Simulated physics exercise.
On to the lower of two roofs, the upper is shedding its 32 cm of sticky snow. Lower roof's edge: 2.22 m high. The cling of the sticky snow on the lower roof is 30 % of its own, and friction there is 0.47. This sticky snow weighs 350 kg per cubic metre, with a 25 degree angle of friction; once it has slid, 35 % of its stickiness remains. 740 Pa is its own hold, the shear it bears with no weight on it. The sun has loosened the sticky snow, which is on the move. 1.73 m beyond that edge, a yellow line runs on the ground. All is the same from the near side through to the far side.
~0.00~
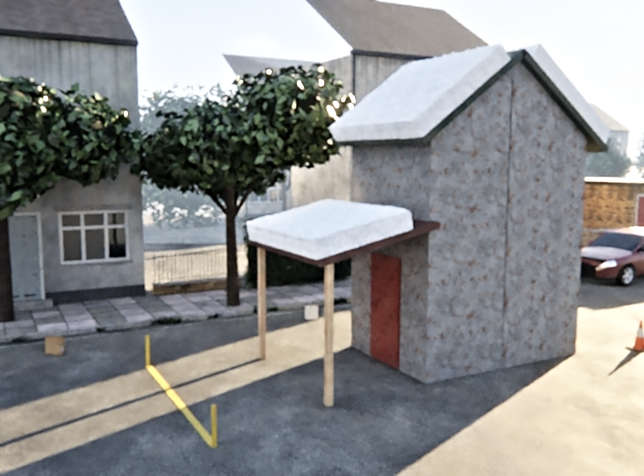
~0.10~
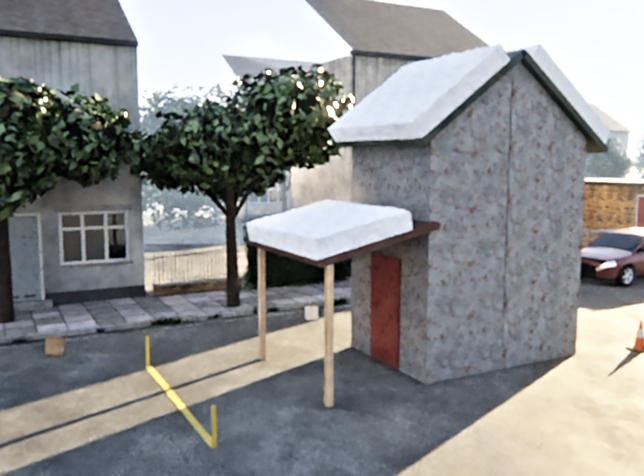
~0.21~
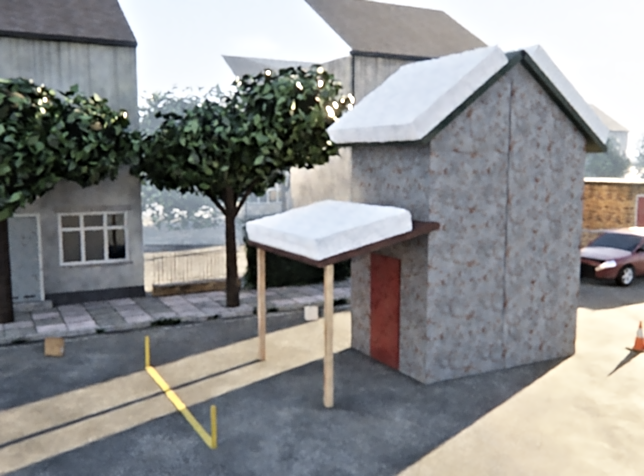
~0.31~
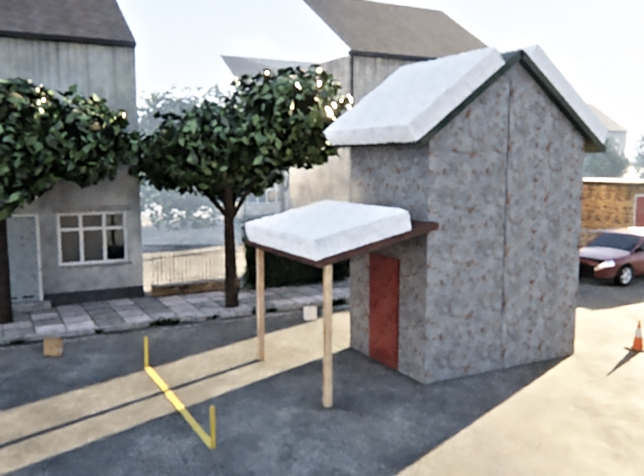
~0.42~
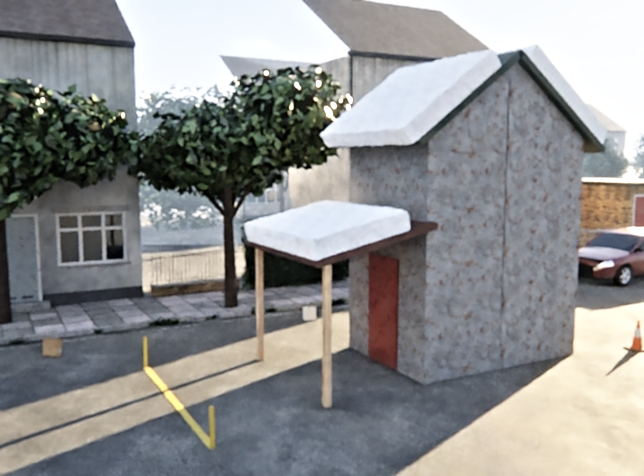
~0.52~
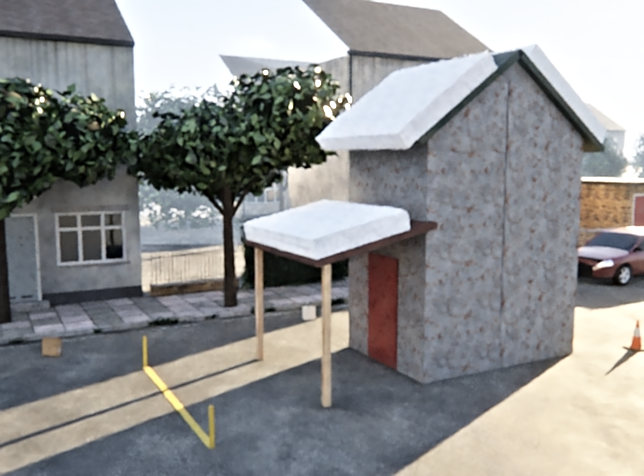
Snow on a stone shed's upper roof sliding slowly down to the left, its edge slightly overhanging above a snow-covered porch roof.
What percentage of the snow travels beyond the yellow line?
About 6 %.
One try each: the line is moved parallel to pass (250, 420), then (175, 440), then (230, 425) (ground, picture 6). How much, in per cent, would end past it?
First try around 20 per cent, second around 2 per cent, third around 12 per cent.
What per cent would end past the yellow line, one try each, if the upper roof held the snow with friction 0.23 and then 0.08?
One try each gives 20 % and then 30 %.
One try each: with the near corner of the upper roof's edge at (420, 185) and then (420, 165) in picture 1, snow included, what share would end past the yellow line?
It would be 0 percent for the first setting and 0 percent for the second.
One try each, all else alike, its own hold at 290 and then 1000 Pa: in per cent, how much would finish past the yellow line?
Result: 20 % for the first case, 0 % for the second.
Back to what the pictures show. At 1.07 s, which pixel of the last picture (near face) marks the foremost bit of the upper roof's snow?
Close to pixel (364, 217).
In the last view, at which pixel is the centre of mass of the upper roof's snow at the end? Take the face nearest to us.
The spot is somewhere around (292, 342).
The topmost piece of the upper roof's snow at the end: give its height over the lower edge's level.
It ends up some 0.8 m higher than the lower edge.
After 1.07 s, none is below the lower edge and 0 % is past the line.
After 1.71 s, none is below the lower edge and 0 % is past the line.
After 2.36 s, 24 % is below the lower edge and 0 % is past the line.
After 3.00 s, 40 % is below the lower edge and 6 % is past the line.
After 4.50 s, at the end, 50 % is below the lower edge and 6 % is past the line.
